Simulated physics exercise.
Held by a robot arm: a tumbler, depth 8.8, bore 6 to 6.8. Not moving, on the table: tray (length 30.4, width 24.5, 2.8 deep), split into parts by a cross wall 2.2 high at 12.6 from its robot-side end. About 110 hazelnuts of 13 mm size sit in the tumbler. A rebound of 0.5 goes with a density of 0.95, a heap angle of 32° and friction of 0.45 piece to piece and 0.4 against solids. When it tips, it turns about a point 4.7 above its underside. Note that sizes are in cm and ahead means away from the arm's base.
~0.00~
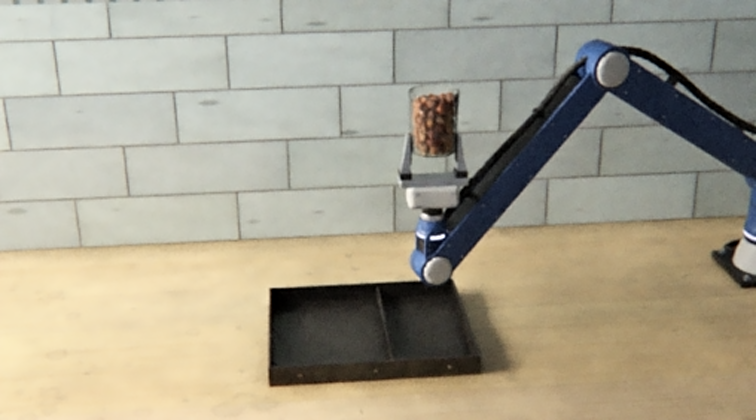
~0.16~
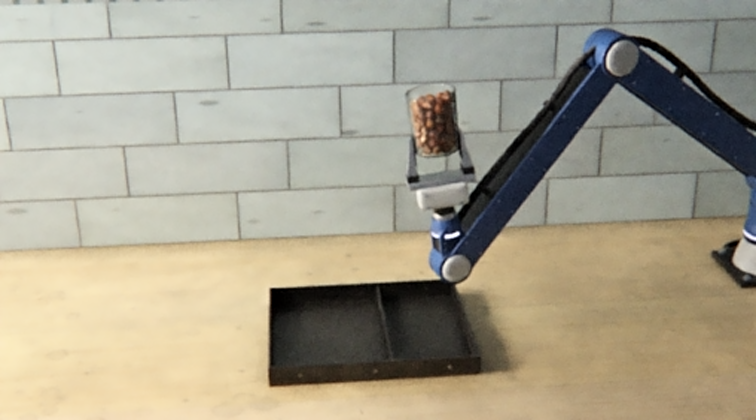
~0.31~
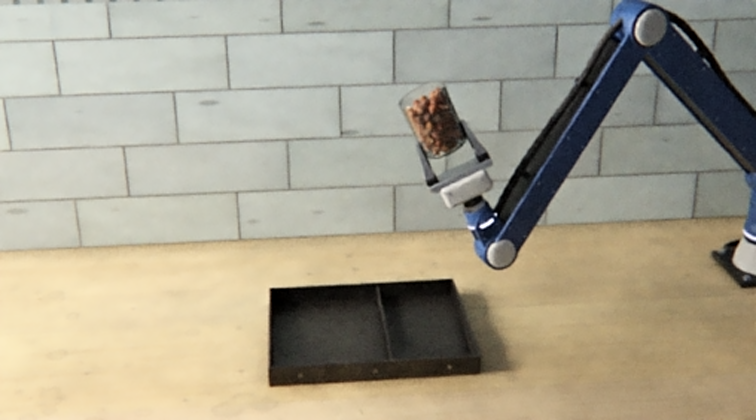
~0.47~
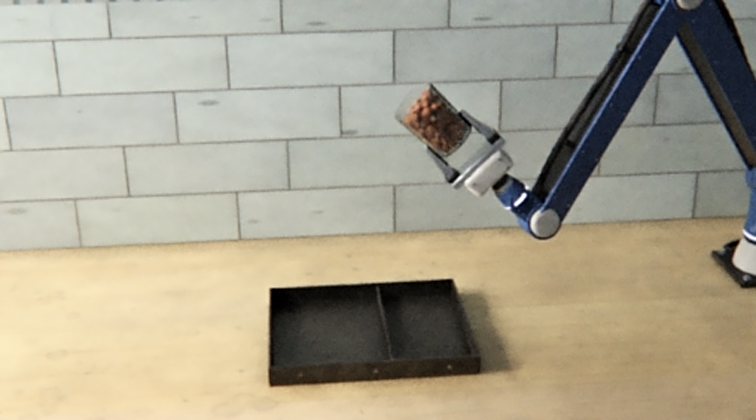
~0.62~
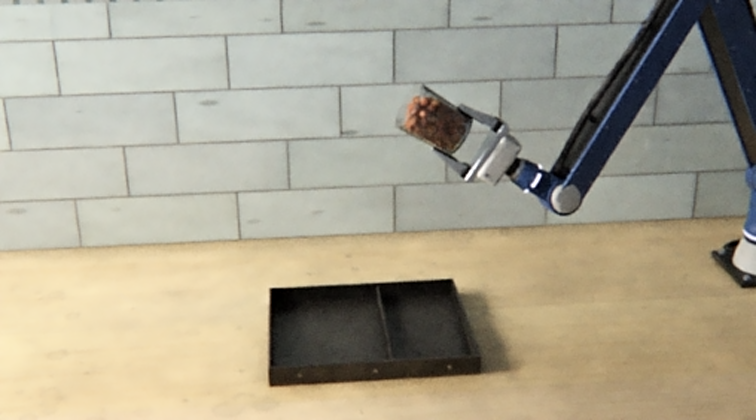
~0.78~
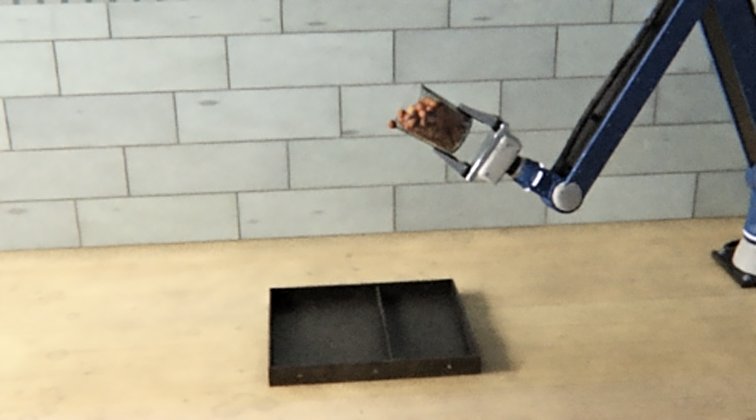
A pale wooden table stands before a wall of light grey-green bricks, seen from the front and slightly above by a still camera. A black tray split by a cross wall lies on it near the centre, while a jointed blue robot arm at the right grips a clear tumbler of brown nuts above it. The arm tilts the upright tumbler steadily leftward past halfway, its lower joint swinging right and up, and the nuts shift to the rim.
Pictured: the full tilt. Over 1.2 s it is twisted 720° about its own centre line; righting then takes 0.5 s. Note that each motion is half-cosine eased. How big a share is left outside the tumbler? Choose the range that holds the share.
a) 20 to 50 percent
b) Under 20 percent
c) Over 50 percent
Under 20 percent (b).
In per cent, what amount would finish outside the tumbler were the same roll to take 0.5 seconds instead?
With that change you'd see near 0 per cent.
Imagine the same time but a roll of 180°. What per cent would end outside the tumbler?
Estimate: Near 0 %.
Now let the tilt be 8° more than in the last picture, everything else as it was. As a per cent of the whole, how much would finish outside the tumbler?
Estimate: Around 10 %.
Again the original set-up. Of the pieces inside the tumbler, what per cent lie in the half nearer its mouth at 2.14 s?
I'd put it at some 45 per cent.
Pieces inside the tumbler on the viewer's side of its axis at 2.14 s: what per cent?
The answer works out at some 50 percent.
By 1.46 s, tipped 58°, highest piece 39 above the table; 107 in the tumbler, 1 in the far-side part, 2 in flight or on a rim.
By 2.14 s, tipped 45°, highest piece 38 above the table; 103 in the tumbler, 4 in the far-side part, 3 in flight or on a rim.
By 2.68 s, upright, highest piece 40 above the table; 103 in the tumbler, 6 in the far-side part, 1 on the table or floor.
By 3.38 s, upright, highest piece 40 above the table; 103 in the tumbler, 6 in the far-side part, 1 on the table or floor.
Final count, 103 in the tumbler, 6 in the far-side part, 1 on the table or floor. That is 6 % outside the tumbler.
